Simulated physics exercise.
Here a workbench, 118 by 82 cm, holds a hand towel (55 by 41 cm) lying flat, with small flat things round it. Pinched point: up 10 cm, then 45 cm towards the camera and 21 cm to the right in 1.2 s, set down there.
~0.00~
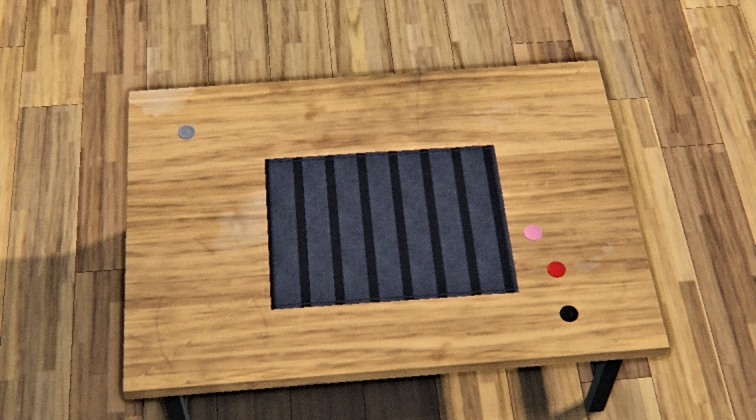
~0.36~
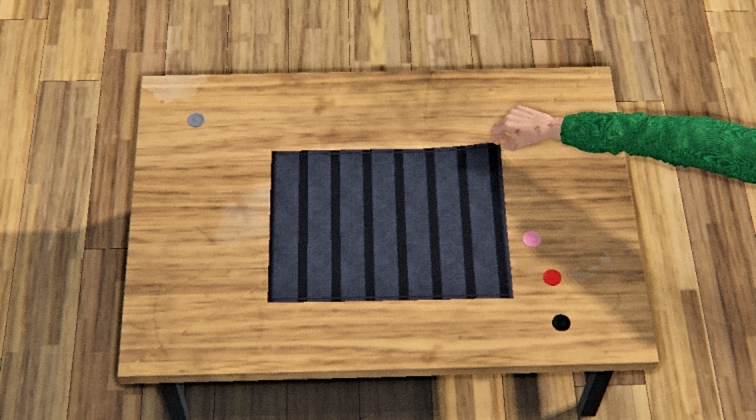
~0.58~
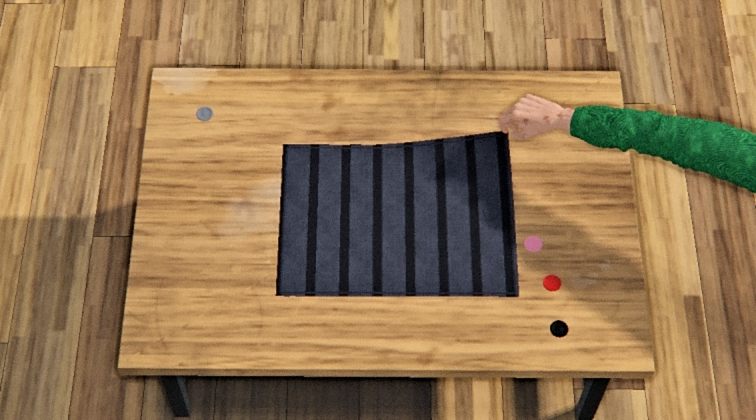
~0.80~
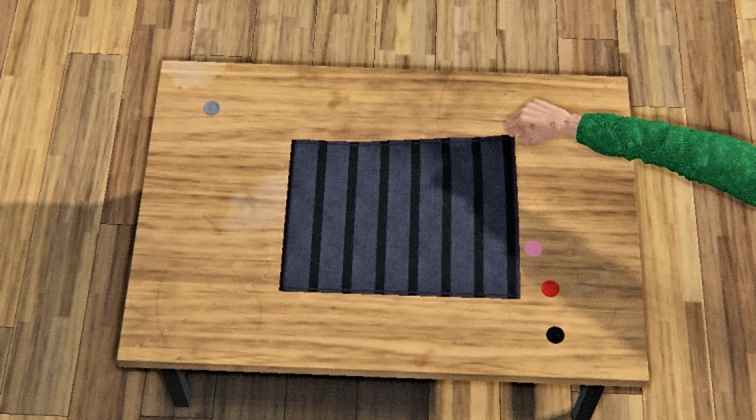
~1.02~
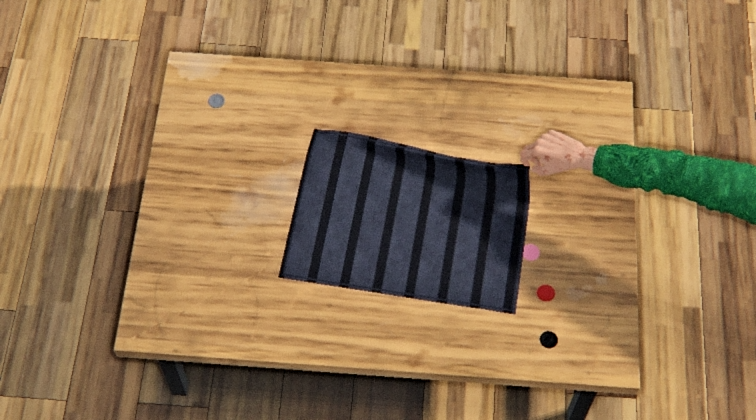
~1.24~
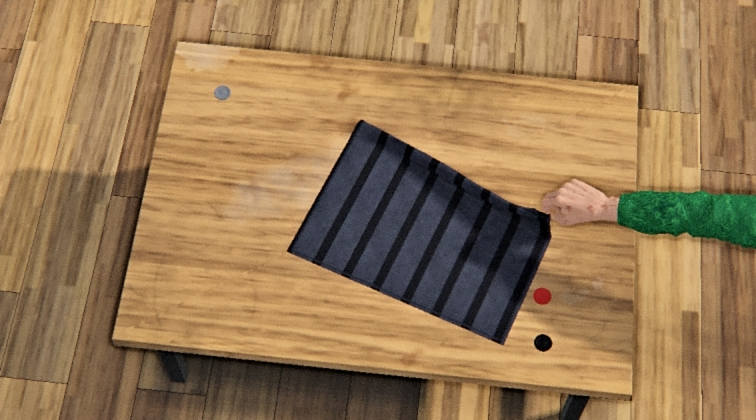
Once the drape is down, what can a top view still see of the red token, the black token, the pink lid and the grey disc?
Outcome: The red token does not stay visible; the black token does not stay visible; the pink lid does not stay visible; the grey disc does not get hidden.
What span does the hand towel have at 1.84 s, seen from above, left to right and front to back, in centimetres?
Seen from above it's around 58 cm wide by some 58 cm deep.
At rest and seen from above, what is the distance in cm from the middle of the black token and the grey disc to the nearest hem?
First: Approx. 8 cm; second: Approx. 47 cm.
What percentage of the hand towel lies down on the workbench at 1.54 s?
I'd put it at close to 80 per cent.
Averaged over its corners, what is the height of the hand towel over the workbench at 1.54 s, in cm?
On average the corners sit about 2 cm above the surface.
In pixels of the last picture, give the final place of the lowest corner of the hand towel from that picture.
Around pixel (452, 393).
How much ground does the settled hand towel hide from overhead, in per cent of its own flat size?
90 %.
By 1.5 s, 80 % of it is down, spanning 61 by 63 cm, above red token, pink lid.
By 1.8 s, 80 % of it is down, spanning 58 by 58 cm, above black token, red token, pink lid.
By 2.1 s, 90 % of it is down, spanning 57 by 58 cm, above black token, red token, pink lid.
By 2.4 s, 95 % of it is down, spanning 58 by 58 cm, above black token, red token, pink lid.
By 3.4 s, 95 % of it is down, spanning 63 by 58 cm, above black token, red token, pink lid.
